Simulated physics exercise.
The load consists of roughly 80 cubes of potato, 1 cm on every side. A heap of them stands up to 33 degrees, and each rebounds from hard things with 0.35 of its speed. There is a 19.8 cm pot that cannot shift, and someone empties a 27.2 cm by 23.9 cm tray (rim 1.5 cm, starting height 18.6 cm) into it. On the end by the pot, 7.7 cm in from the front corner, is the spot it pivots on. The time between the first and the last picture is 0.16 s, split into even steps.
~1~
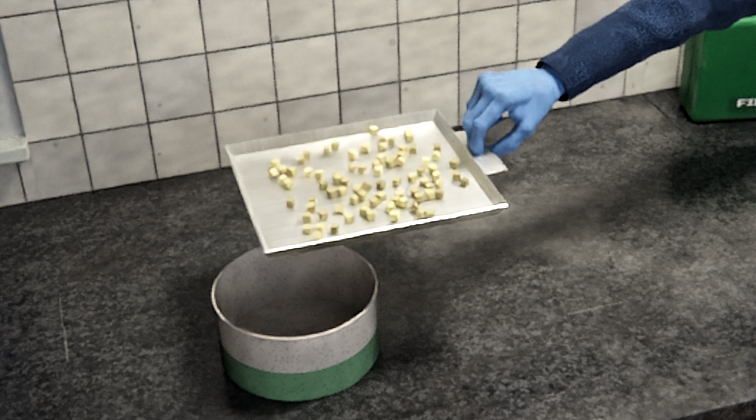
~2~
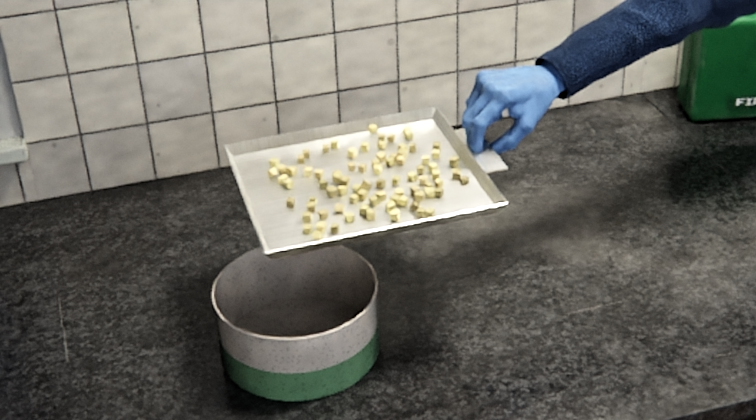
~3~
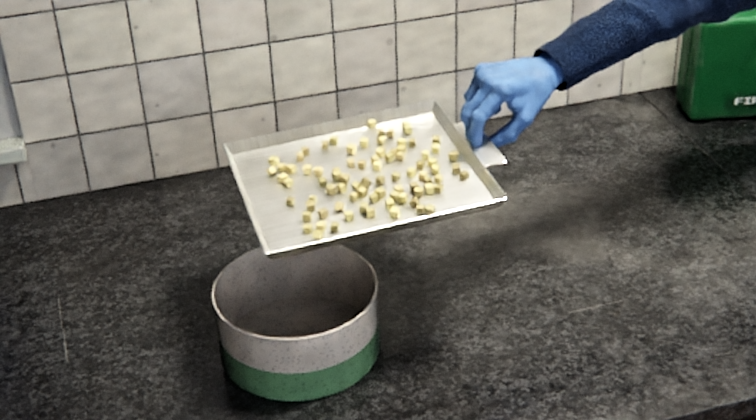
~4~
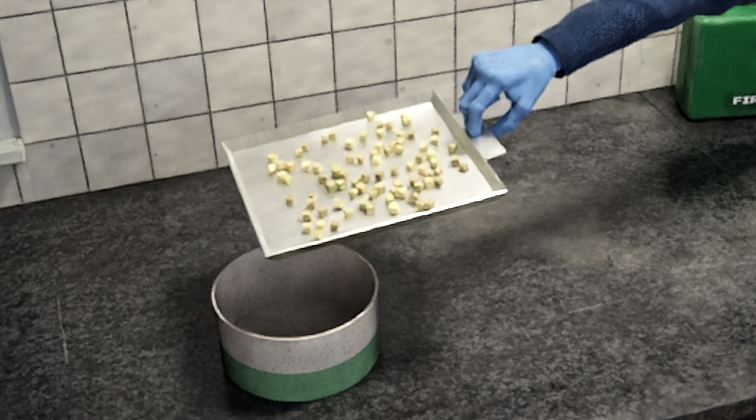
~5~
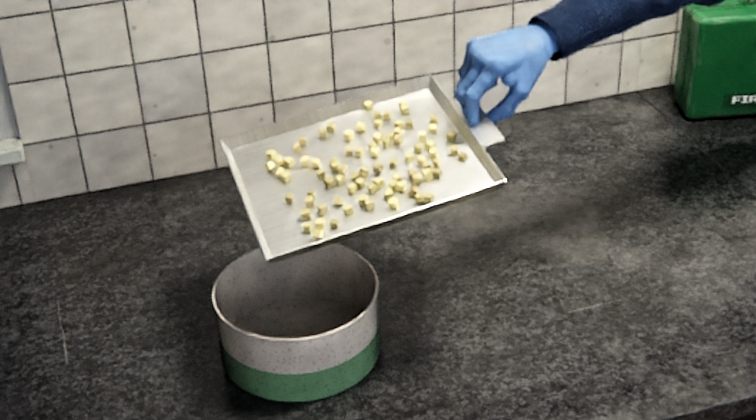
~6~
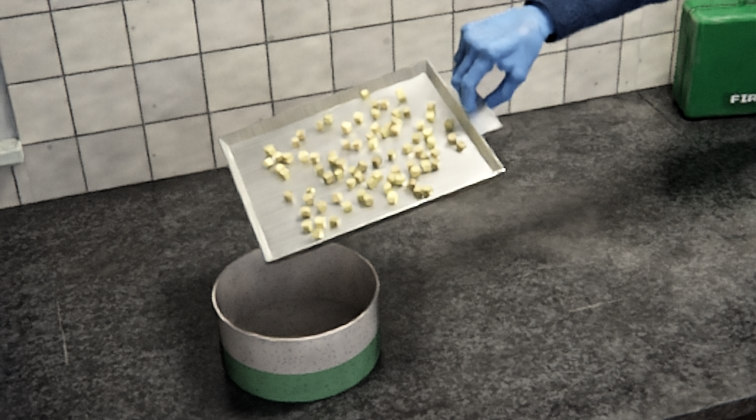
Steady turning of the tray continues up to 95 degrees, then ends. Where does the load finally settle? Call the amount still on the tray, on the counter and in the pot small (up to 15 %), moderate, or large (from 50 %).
At the end, tray: Small, counter: Large, pot: Moderate.
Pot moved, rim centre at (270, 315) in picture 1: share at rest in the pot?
Roughly 90 per cent.
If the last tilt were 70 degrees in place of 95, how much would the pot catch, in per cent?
That would be around 30 percent.
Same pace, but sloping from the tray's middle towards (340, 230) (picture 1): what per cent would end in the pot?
That comes to around 60 per cent.
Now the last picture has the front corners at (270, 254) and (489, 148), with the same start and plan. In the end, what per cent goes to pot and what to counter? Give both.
Final per cent - pot 20, counter 80.
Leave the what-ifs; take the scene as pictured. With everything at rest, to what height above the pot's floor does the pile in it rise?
1.0 cm.
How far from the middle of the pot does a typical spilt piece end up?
Some 26 cm, give or take.
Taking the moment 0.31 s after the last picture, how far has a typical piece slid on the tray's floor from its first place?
3 cm.
Then, 0.31 s after the last picture, tilt 54 degrees; the tray holds 100 %, the pot 0 %.
Then, 0.51 s after the last picture, tilt 80 degrees; the tray holds 40 %, the pot 10 %.
Then, 0.84 s after the last picture, tilt 95 degrees; the tray holds 0 %, the pot 40 %.
In the end, tray 0 %, counter 60 %, pot 40 %.
